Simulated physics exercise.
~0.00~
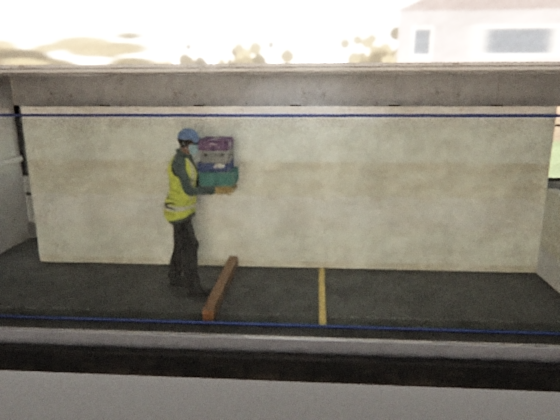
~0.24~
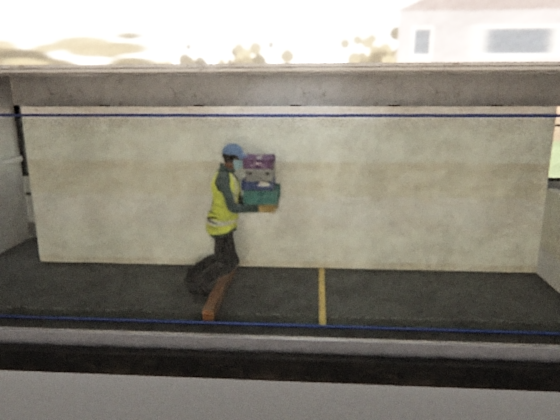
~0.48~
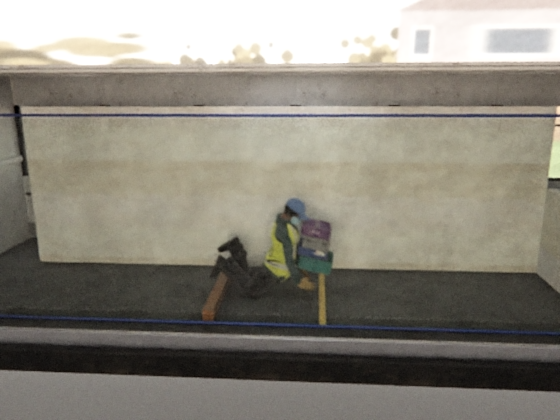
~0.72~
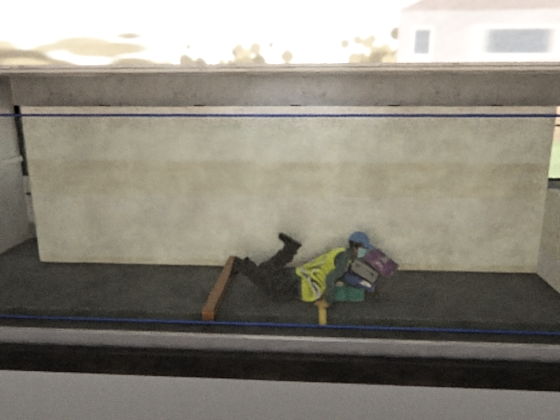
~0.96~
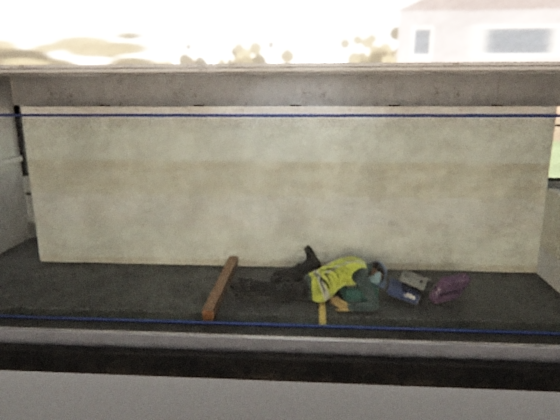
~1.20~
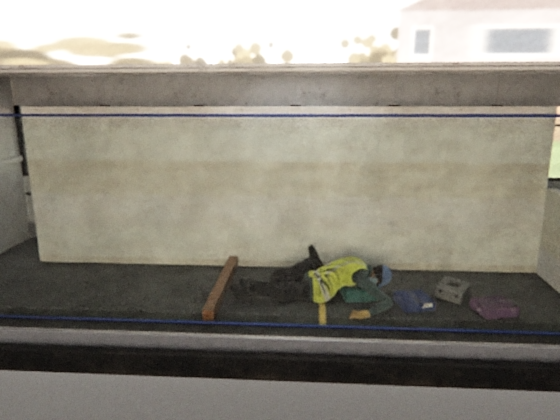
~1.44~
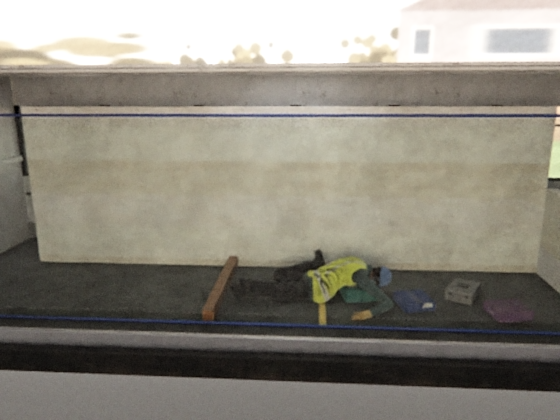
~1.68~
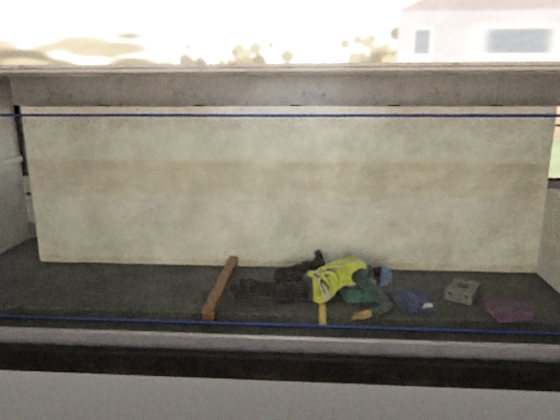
In the video, a worker in a blue helmet and yellow vest carries stacked containers rightward, topples forward over a brown beam and falls face-down across a yellow line. The load spills to the right, and the worker and scattered containers end up still on the floor.
